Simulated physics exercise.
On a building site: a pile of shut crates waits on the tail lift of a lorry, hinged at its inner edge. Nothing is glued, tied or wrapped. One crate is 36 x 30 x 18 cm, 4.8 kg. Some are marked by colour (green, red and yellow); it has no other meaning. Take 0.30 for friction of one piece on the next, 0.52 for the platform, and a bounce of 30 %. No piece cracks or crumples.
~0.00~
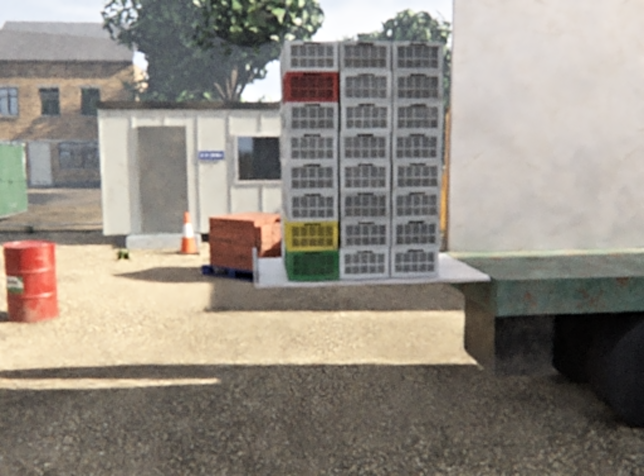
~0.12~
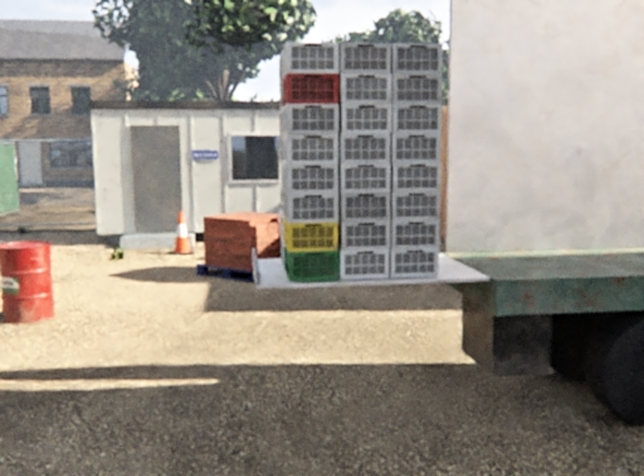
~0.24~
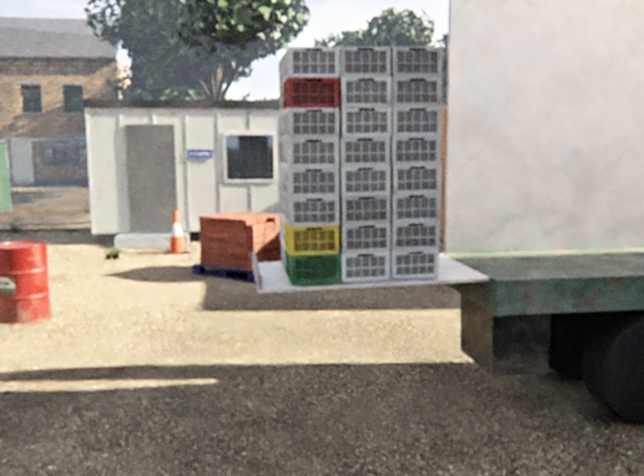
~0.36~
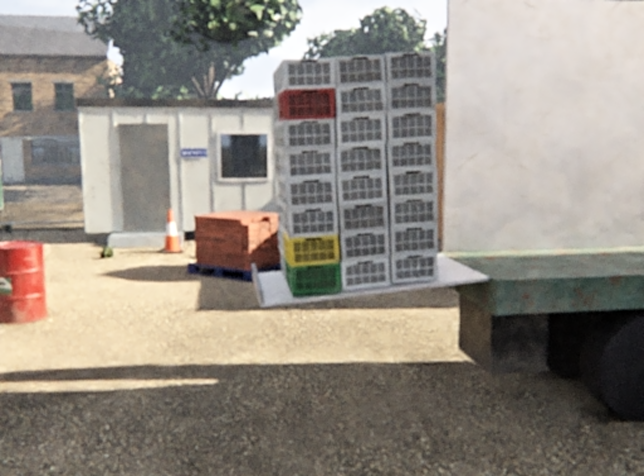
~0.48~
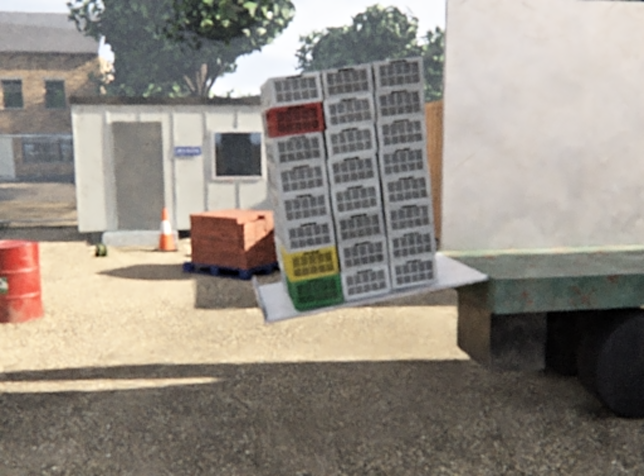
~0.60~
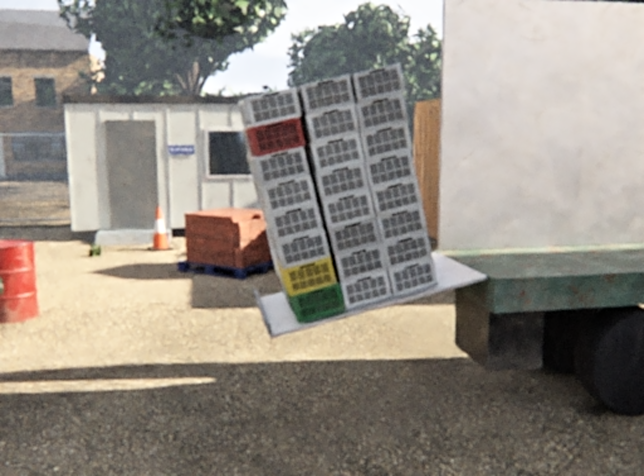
Stacked crates on a lorry's tail lift leaning further and further left as the platform's outer edge slopes downward in a yard.
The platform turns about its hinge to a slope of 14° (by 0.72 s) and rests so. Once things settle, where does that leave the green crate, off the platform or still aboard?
That crate stays up there.
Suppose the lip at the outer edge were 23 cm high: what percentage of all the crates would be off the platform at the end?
Then 60 per cent.
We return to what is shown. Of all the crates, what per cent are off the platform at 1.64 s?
At that moment 75 per cent.
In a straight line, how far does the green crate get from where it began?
Roughly 30 cm away.
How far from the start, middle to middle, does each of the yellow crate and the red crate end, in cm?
Yellow 140, red 310.
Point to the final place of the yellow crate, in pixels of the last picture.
Around (196, 421).
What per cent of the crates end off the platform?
Roughly 75 per cent of them.
By 1.02 s, slope 14°; 8 of the 48 crates off the platform; green crate tilted 27°; red crate tilted 27°, 9 cm lower.
By 1.64 s, slope 14°; 35 of the 48 crates off the platform; green crate tilted 9°; red crate on its side.
When it is over (2.9 s), slope 14°; 35 of the 48 crates off the platform; green crate moved 14 cm; red crate upside down; yellow crate on its side. In pixels of the last frame, middles, green crate near (294, 307).
